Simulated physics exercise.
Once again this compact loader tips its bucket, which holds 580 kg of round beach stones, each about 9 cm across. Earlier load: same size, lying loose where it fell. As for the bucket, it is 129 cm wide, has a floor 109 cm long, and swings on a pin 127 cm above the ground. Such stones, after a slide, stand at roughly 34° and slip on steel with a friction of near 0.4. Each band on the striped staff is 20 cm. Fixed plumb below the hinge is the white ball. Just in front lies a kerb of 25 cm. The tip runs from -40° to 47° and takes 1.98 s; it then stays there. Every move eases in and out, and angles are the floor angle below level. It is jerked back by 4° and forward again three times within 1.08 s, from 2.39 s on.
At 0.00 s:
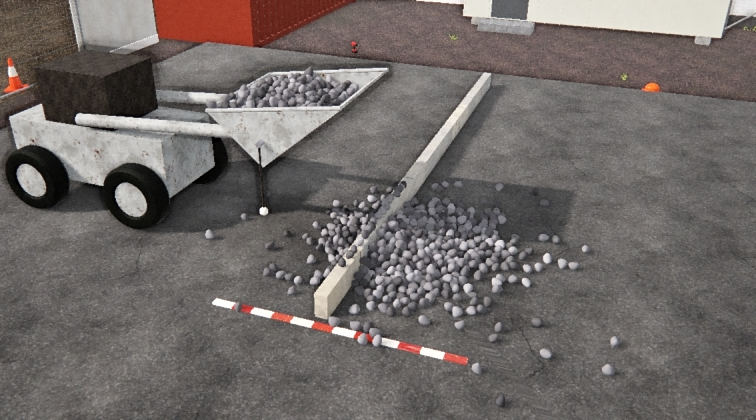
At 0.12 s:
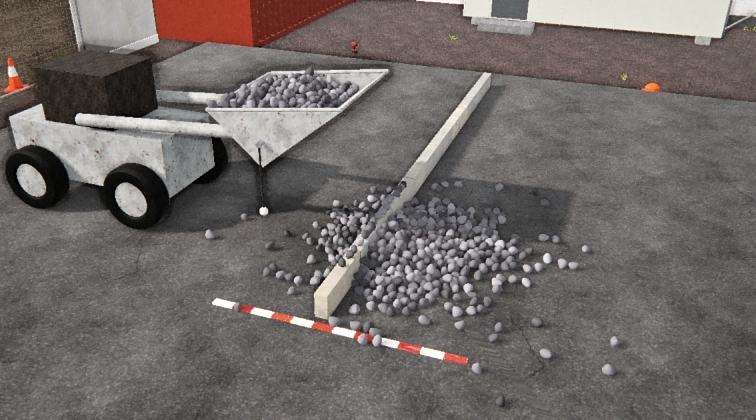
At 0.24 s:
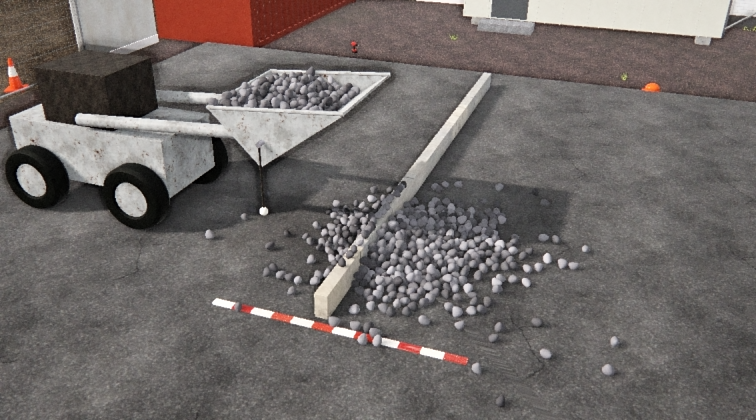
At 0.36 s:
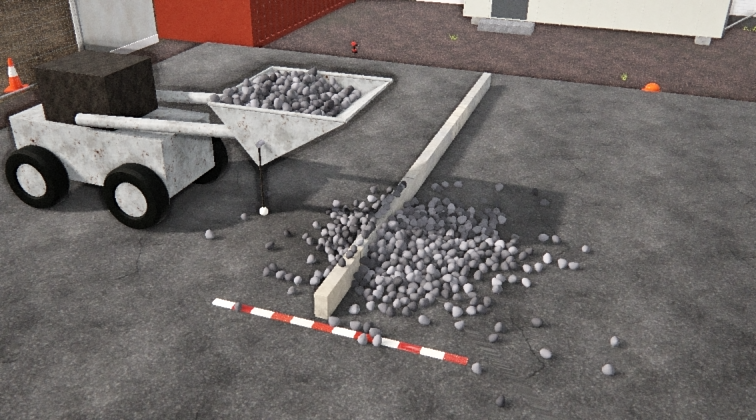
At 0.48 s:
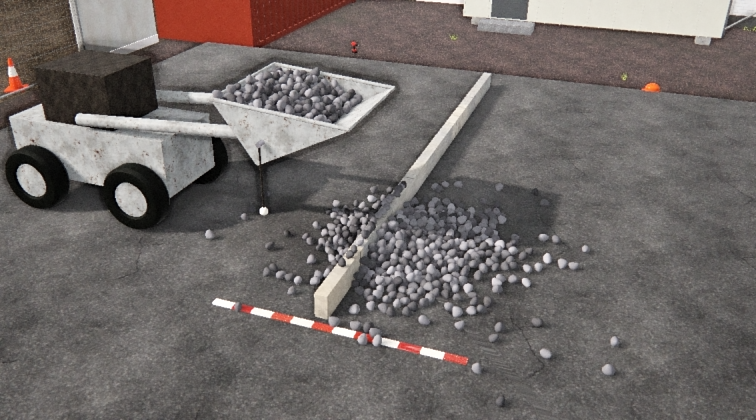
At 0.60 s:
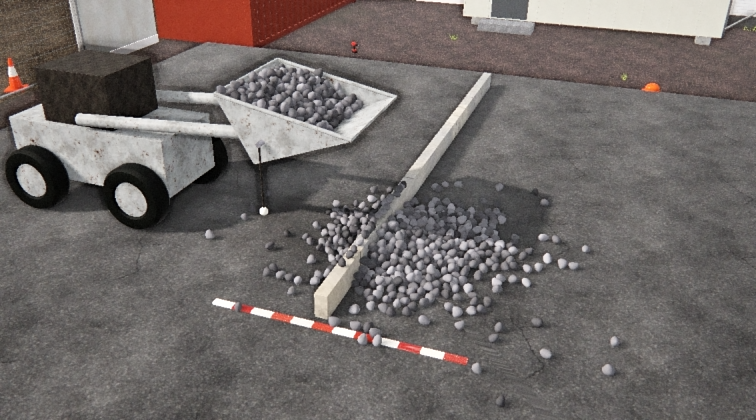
A loader's bucket full of round grey stones tilting slowly forward beside a loose stone pile spread across a pale kerb.
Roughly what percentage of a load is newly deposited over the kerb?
Around 33 per cent of a load is newly deposited there.
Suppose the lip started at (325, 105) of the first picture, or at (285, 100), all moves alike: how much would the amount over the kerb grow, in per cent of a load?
Case one about 15 %, case two about 0 %.
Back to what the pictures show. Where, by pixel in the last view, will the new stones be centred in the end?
Middle: Approx. (359, 228) px.
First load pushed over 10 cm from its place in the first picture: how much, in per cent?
I'd put it at about 15 per cent.
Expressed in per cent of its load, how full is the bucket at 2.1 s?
Around 10 per cent of the load is still inside.
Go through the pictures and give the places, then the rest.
The bucket is at -40°, its lip at (341, 108); the top of the load is at (294, 83). The earlier load is highest near (378, 215), 30 cm above ground level, 24 % on this side of the kerb, 75 % over the kerb, in the first frame.
Lip at (342, 110), floor tilted -39°, highest stones at (294, 83); the stones move at 0.1 m/s on average, in the second frame.
The bucket is at -36°, its lip at (344, 114); the top of the load is at (286, 82); the stones move at 0.1 m/s on average, in the third frame.
Lip at (346, 121), floor tilted -32°, highest stones at (288, 81); the stones move at 0.2 m/s on average, in the fourth frame.
The bucket is at -27°, its lip at (349, 130); the top of the load is at (276, 77); the stones move at 0.2 m/s on average, in the fifth frame.
Lip at (351, 140), floor tilted -21°, highest stones at (273, 73); the stones move at 0.3 m/s on average, in the sixth frame.
After 1.5 s the floor is at 33°; in per cent of one load, 93 in the bucket, 31 on this side of the kerb, 75 over the kerb; the foremost stones are at (573, 296).
After 2.1 s the floor is at 47°; in per cent of one load, 11 in the bucket, 89 on this side of the kerb, 100 over the kerb; the foremost stones are at (573, 296).
After 3.9 s the floor is at 47°; in per cent of one load, 0 in the bucket, 91 on this side of the kerb, 108 over the kerb; the foremost stones are at (573, 296).
After 6.7 s the floor is at 47°; in per cent of one load, 0 in the bucket, 91 on this side of the kerb, 108 over the kerb; the foremost stones are at (573, 296). Net gain over the kerb, 33.
